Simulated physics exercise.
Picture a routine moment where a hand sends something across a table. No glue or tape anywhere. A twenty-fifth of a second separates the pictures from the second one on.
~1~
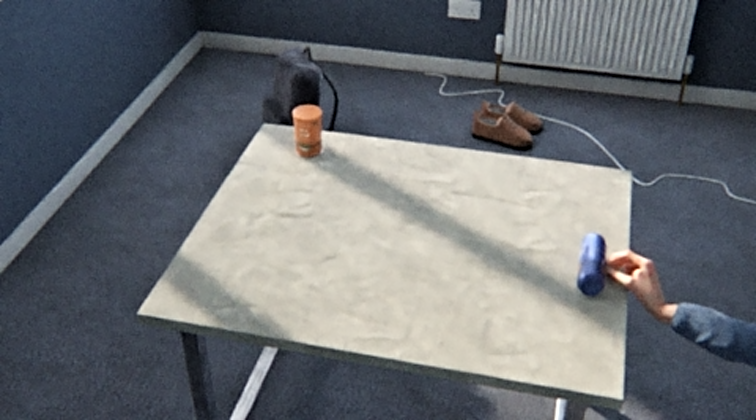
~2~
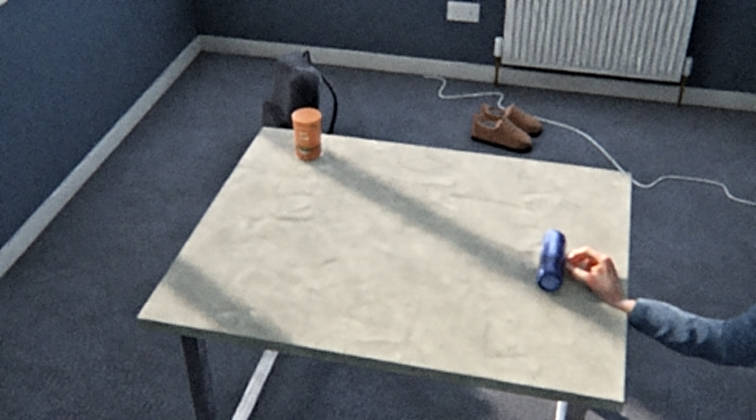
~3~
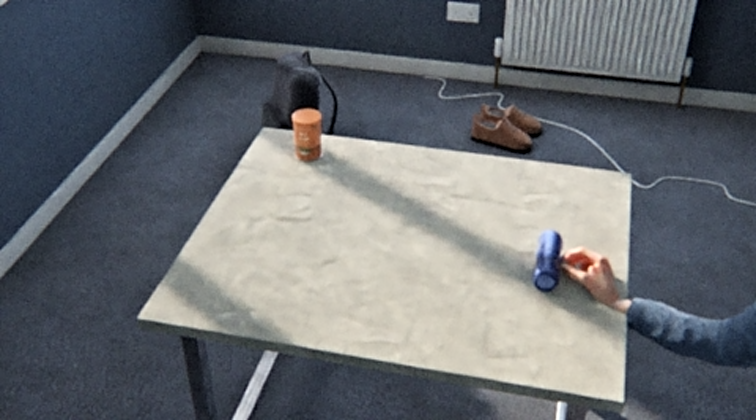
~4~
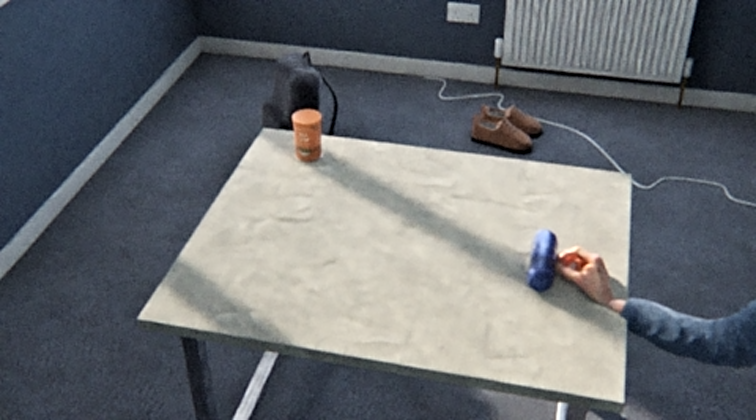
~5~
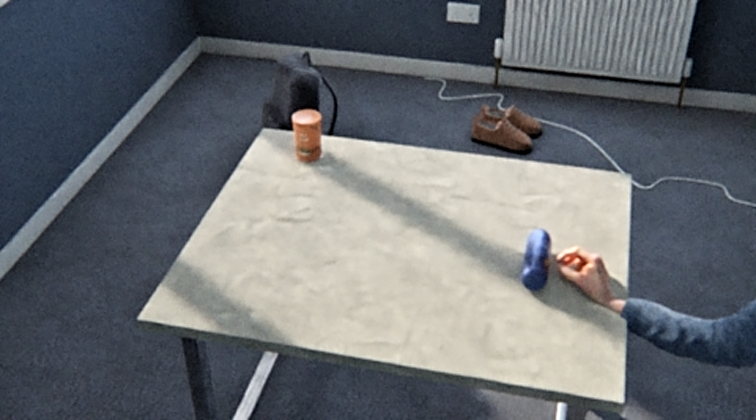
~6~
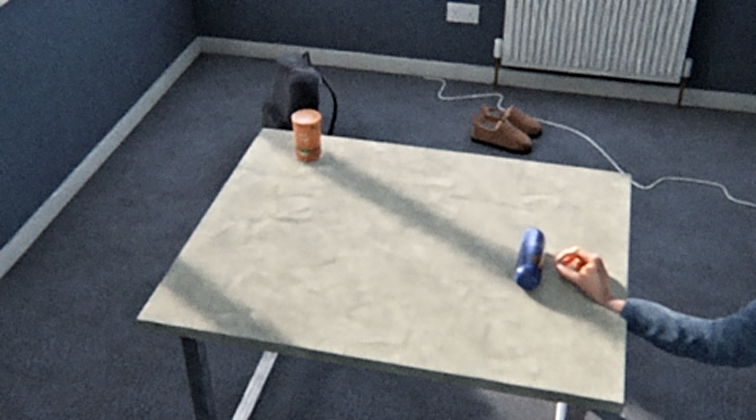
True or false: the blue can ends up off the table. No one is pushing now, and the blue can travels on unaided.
False.
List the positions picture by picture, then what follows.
In the first frame, under the hand; blue can (592, 264).
In the second frame, under the hand; blue can (552, 261).
In the third frame, under the hand; blue can (548, 261).
In the fourth frame, blue can (543, 260).
In the fifth frame, blue can (537, 260).
In the sixth frame, blue can (531, 259) displaced a little.
Then, 0.10 s past the last view, blue can displaced about its own width near (518, 257).
Then, 0.20 s past the last view, blue can displaced about its own width near (508, 256).
Then, 0.30 s past the last view, blue can displaced about its own width near (501, 255).
Then, 0.80 s past the last view, blue can displaced well along near (493, 253).
Finally, moved from the start, blue can. Final places as the last picture's camera would see them, blue can near (493, 253).
